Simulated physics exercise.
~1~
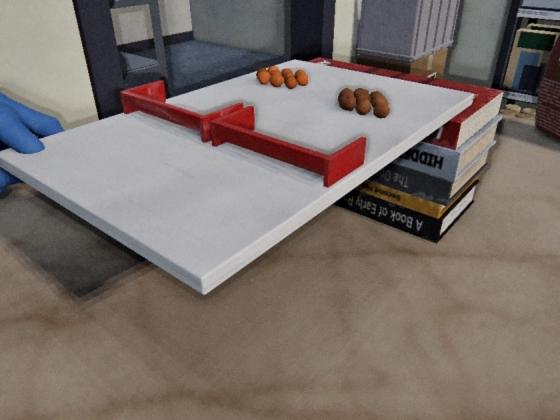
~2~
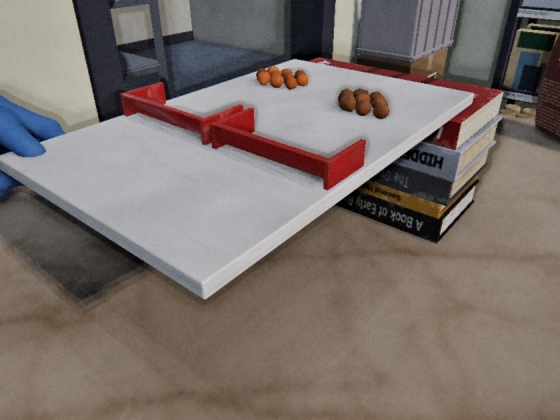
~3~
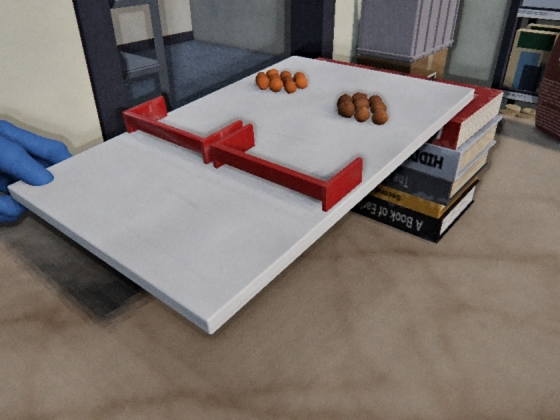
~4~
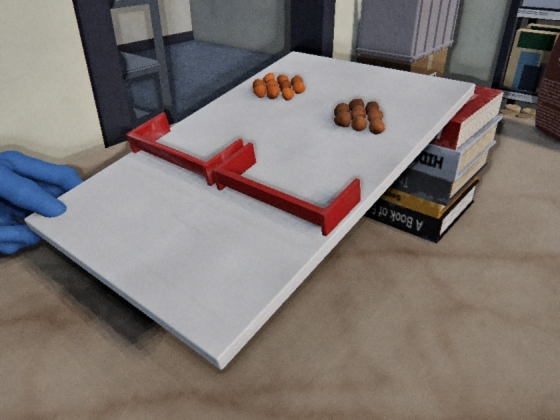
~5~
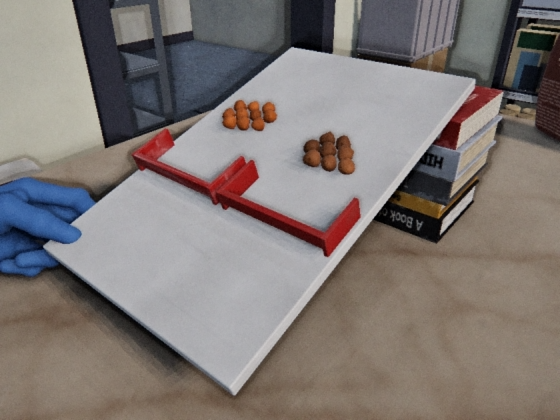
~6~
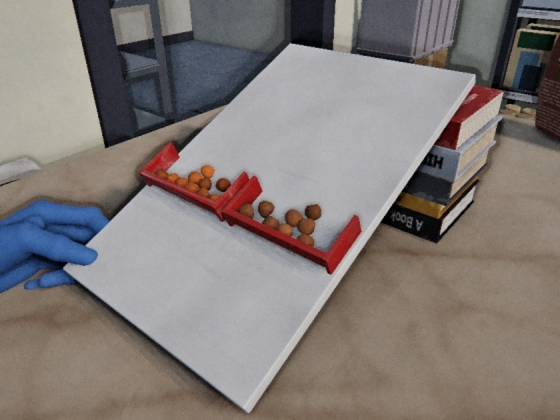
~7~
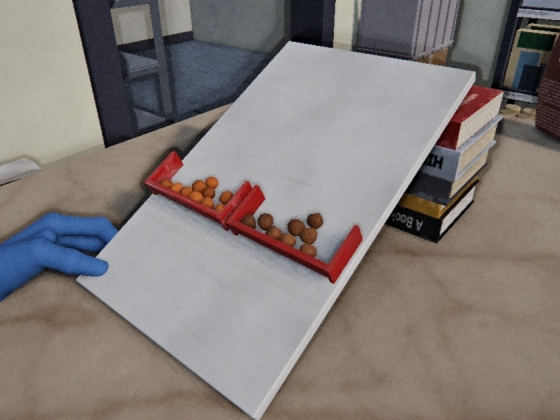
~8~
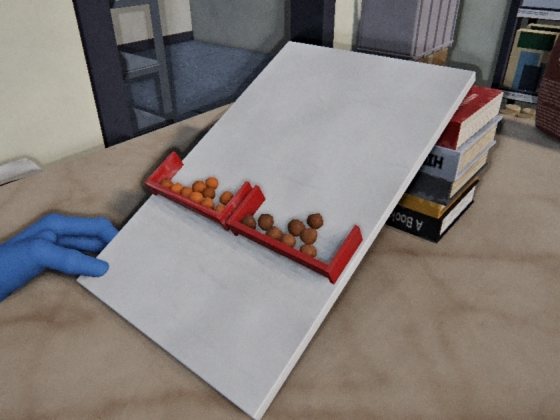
At the start, a blue-gloved hand at the left holds a white board nearly level, its far end propped on a stack of books, with orange balls and darker brown balls resting beyond two red barriers. The hand begins lowering its end, and the board tilts while both groups stay near the top. As the slope steepens, the two groups move down the board toward the barriers. The orange balls gather behind the left barrier and the brown ones behind the right. The near end settles on the table, and both groups remain held there.
